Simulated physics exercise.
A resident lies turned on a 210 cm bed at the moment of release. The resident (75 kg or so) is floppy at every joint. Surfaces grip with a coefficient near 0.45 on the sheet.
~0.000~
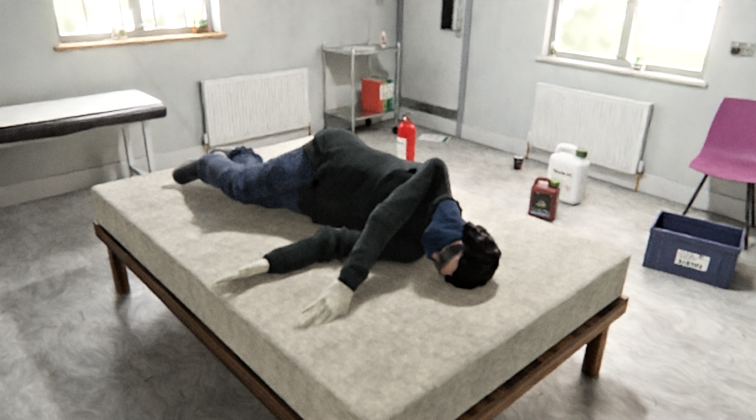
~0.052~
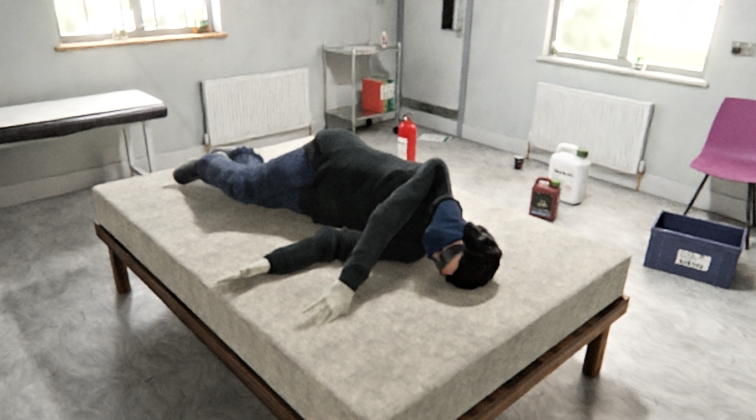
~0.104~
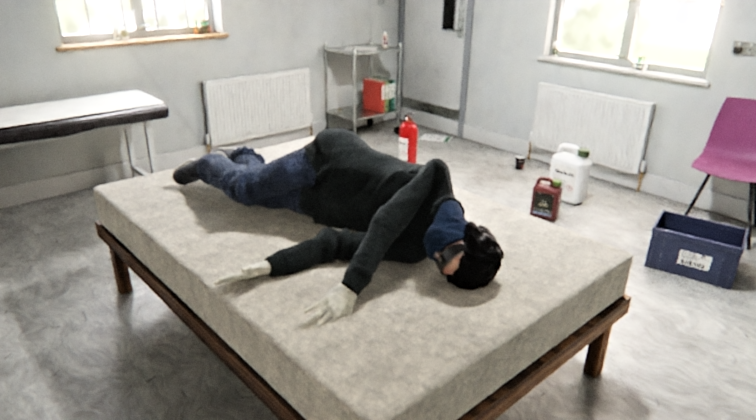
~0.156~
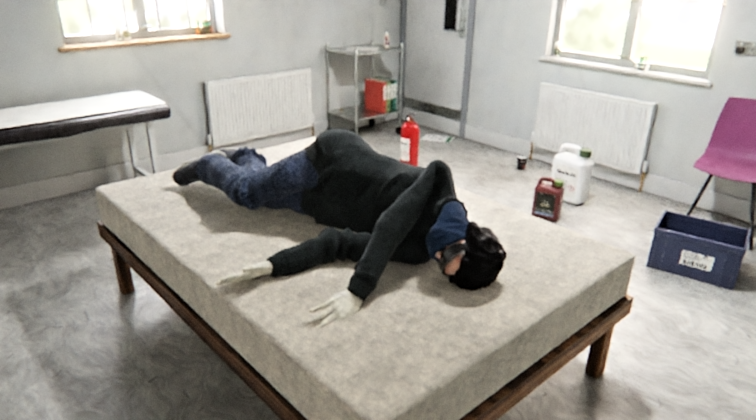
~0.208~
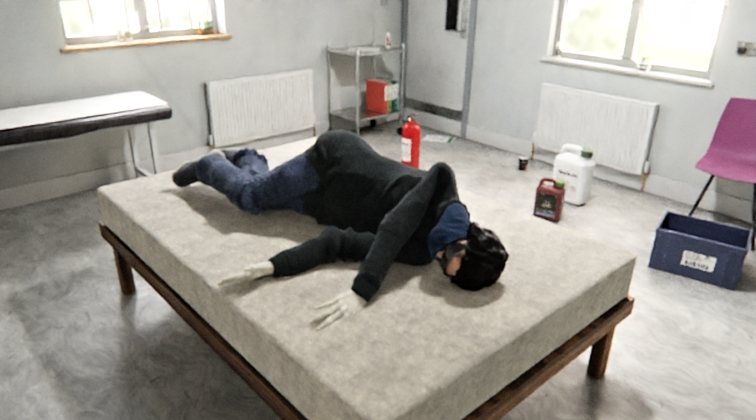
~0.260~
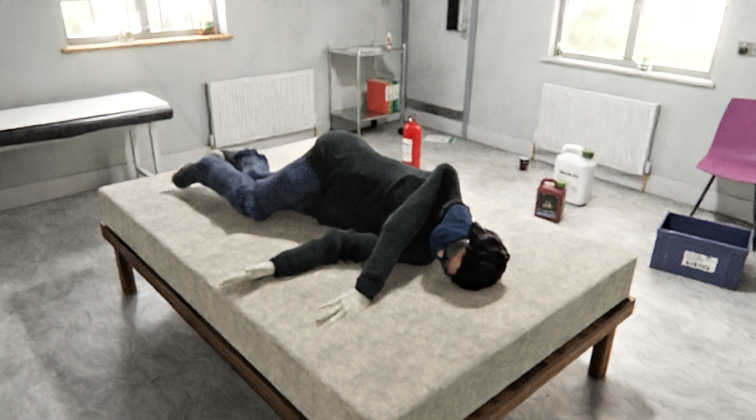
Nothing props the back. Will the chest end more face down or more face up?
In the end the chest drops backwards.
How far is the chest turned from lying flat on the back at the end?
About 50°.
After 0.54 s the chest is turned 55° from lying flat on the back, near (430, 213) in the last picture's view.
After 0.94 s the chest is turned 50° from lying flat on the back, near (431, 213) in the last picture's view.
After 1.54 s the chest is turned 50° from lying flat on the back, near (431, 213) in the last picture's view.
Final state at 1.8 s, chest sinks back.
